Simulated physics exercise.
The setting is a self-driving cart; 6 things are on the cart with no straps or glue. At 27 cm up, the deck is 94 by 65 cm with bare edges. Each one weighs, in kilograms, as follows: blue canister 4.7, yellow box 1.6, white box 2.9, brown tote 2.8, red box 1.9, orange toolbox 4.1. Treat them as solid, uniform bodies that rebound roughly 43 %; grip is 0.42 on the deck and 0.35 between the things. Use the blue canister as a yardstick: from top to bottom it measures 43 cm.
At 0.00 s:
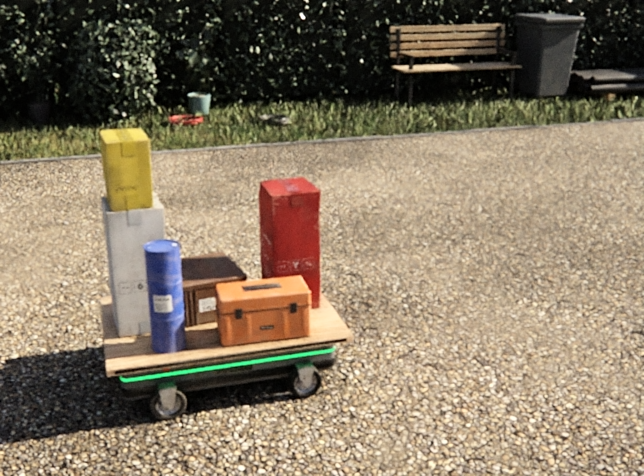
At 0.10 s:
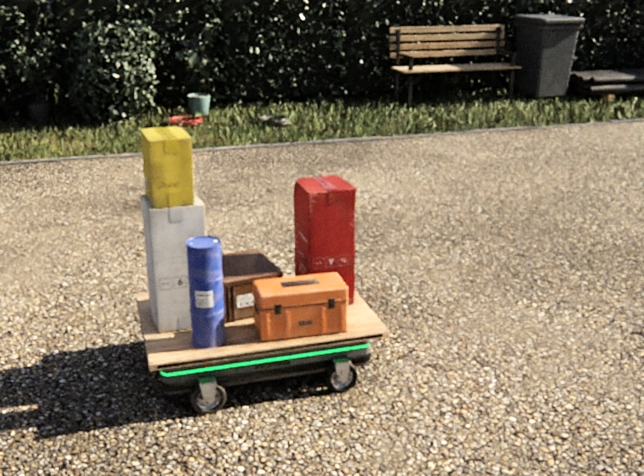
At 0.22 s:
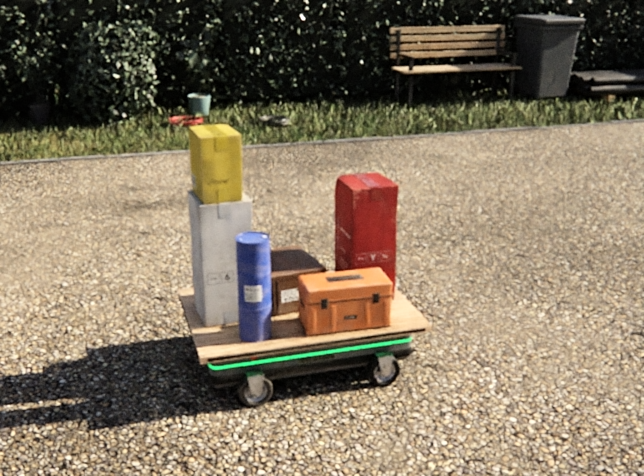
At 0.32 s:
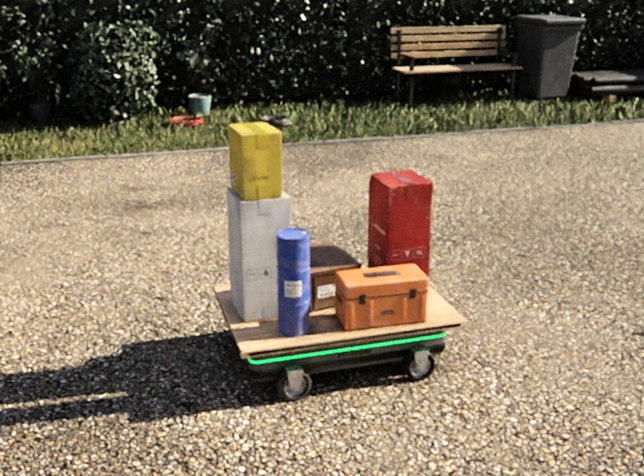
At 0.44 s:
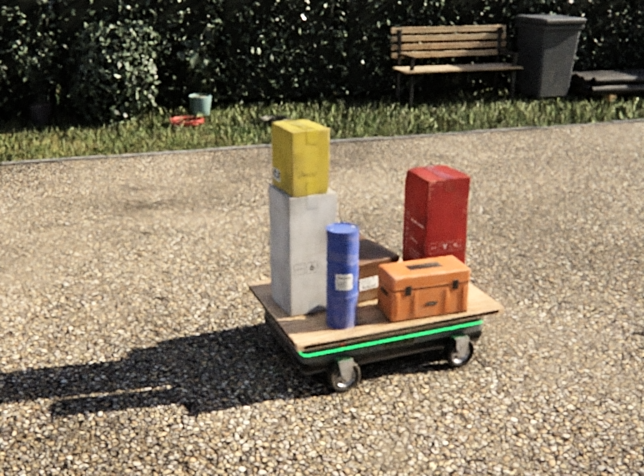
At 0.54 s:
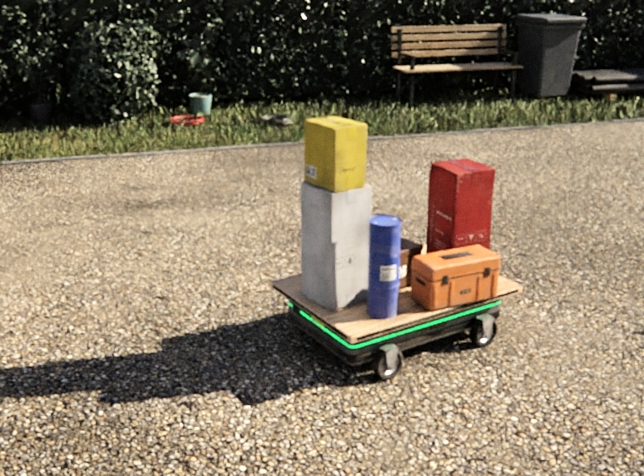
A low cart carrying a blue canister, an orange toolbox and several boxes, one yellow box atop a white one, rolled rightward across the gravel, then turned slightly as it kept moving.
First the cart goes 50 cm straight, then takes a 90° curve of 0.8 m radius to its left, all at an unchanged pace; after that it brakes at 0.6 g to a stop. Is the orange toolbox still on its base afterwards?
I expect it to go down.
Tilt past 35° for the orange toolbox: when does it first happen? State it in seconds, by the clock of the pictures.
I'd put it at some 0.8 s.
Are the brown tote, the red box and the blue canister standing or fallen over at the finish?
Outcome noted - the brown tote survives without falling, the red box ends up fallen, the blue canister ends up fallen.
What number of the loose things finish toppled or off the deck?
The number here is 5.
After 1.04 s, cart has run 166 cm, turned 73°; blue canister, red box and orange toolbox now off the deck; yellow box leaning 7°; white box leaning 8°.
After 1.44 s, cart has run 223 cm, turned 90°; yellow box now off the deck; white box leaning 44°; brown tote slid 3 cm.
At rest (3.1 s), off the deck and tipped over, blue canister, yellow box, white box, red box and orange toolbox; not toppled but over 10 cm from the start, brown tote. In the last view, orange toolbox near (564, 253).
